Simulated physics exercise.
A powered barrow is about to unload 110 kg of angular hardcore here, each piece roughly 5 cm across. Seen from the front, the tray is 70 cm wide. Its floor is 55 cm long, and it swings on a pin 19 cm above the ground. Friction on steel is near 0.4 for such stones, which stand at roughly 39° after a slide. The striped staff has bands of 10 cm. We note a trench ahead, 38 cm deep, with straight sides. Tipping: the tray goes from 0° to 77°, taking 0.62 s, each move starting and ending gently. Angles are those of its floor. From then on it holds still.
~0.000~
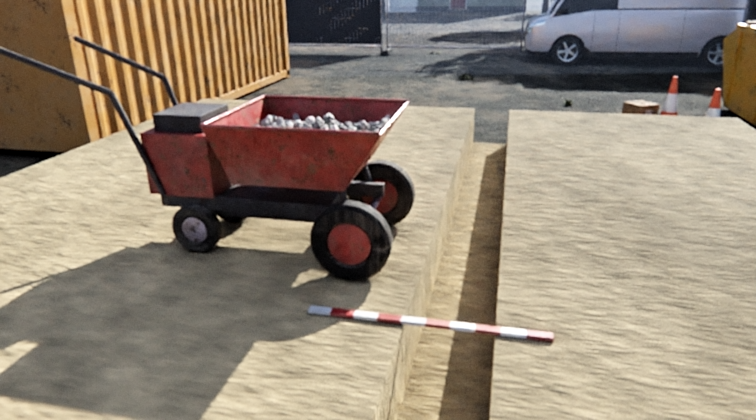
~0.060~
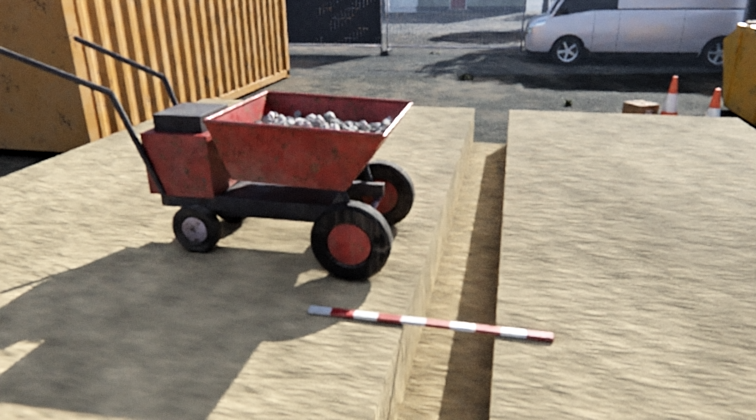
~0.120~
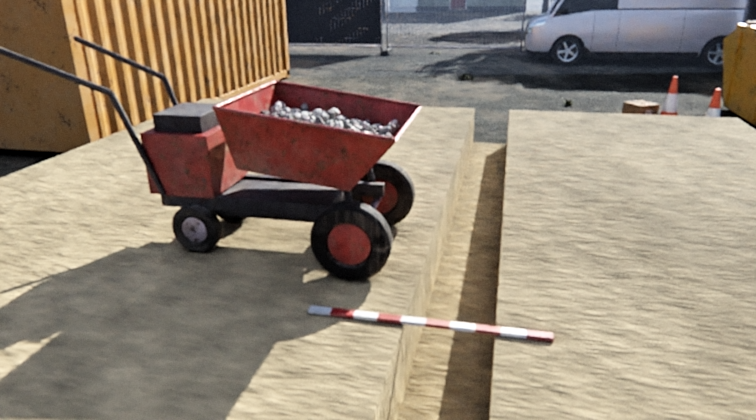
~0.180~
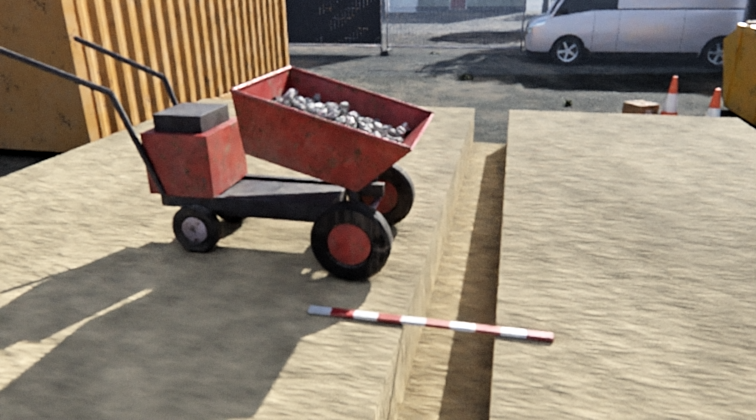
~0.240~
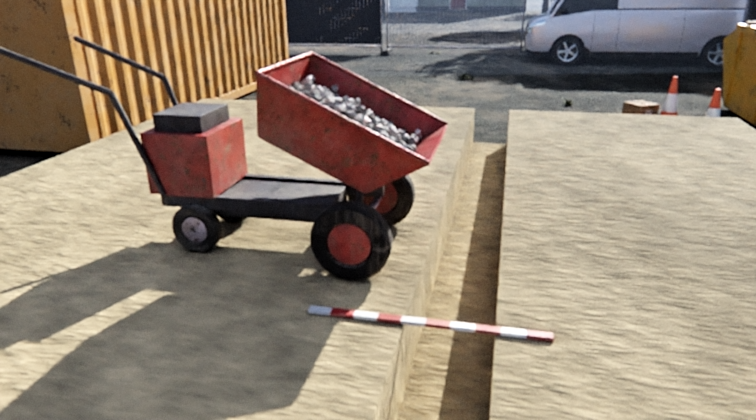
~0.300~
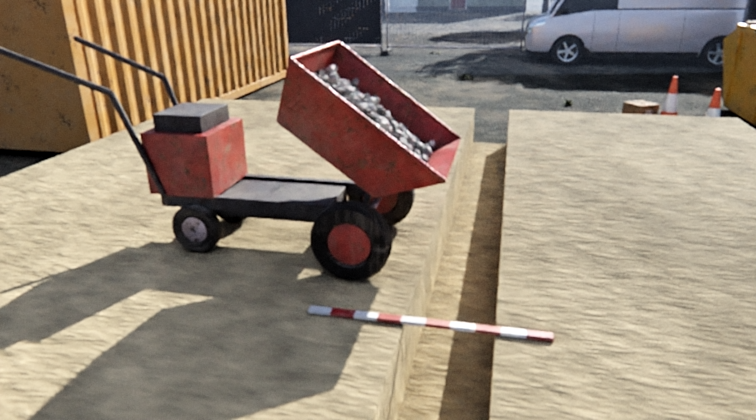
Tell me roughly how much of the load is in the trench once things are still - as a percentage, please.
I would put it at 42 %.
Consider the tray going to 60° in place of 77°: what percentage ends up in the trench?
Roughly 10%.
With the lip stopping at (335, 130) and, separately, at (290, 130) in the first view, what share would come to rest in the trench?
80 %, then 75 %.
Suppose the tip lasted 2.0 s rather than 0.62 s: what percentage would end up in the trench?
Then about 70 per cent.
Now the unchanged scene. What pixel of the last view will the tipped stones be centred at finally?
In the last view, about (518, 260).
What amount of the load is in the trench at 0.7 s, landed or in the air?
I'd put it near 5 per cent.
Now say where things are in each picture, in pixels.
In the first picture, the tray is at 0°, its lip at (379, 135); the top of the load is at (319, 122).
In the second picture, lip at (384, 136), floor tilted 2°, highest stones at (303, 120); the stones move at 0.4 m/s on average.
In the third picture, the tray is at 8°, its lip at (395, 141); the top of the load is at (295, 113); the stones move at 0.9 m/s on average.
In the fourth picture, lip at (411, 150), floor tilted 16°, highest stones at (292, 100); the stones move at 1.3 m/s on average.
In the fifth picture, the tray is at 26°, its lip at (429, 164); the top of the load is at (304, 85); the stones move at 1.5 m/s on average.
In the sixth picture, the tray is at 37°, its lip at (445, 182); the top of the load is at (327, 75); the stones move at 1.6 m/s on average.
After 0.5 s the floor is at 64°; 100 % in the tray; the foremost stones are at (455, 196).
After 0.7 s the floor is at 77°; 75 % in the tray, 6 % in the trench, 19 % past the trench; the foremost stones are at (544, 265).
After 1.1 s the floor is at 77°; 18 % in the tray, 21 % in the trench, 61 % past the trench; the foremost stones are at (725, 279).
After 3.0 s the floor is at 77°; 0 % in the tray, 42 % in the trench, 58 % past the trench; the foremost stones are past the picture's edge.
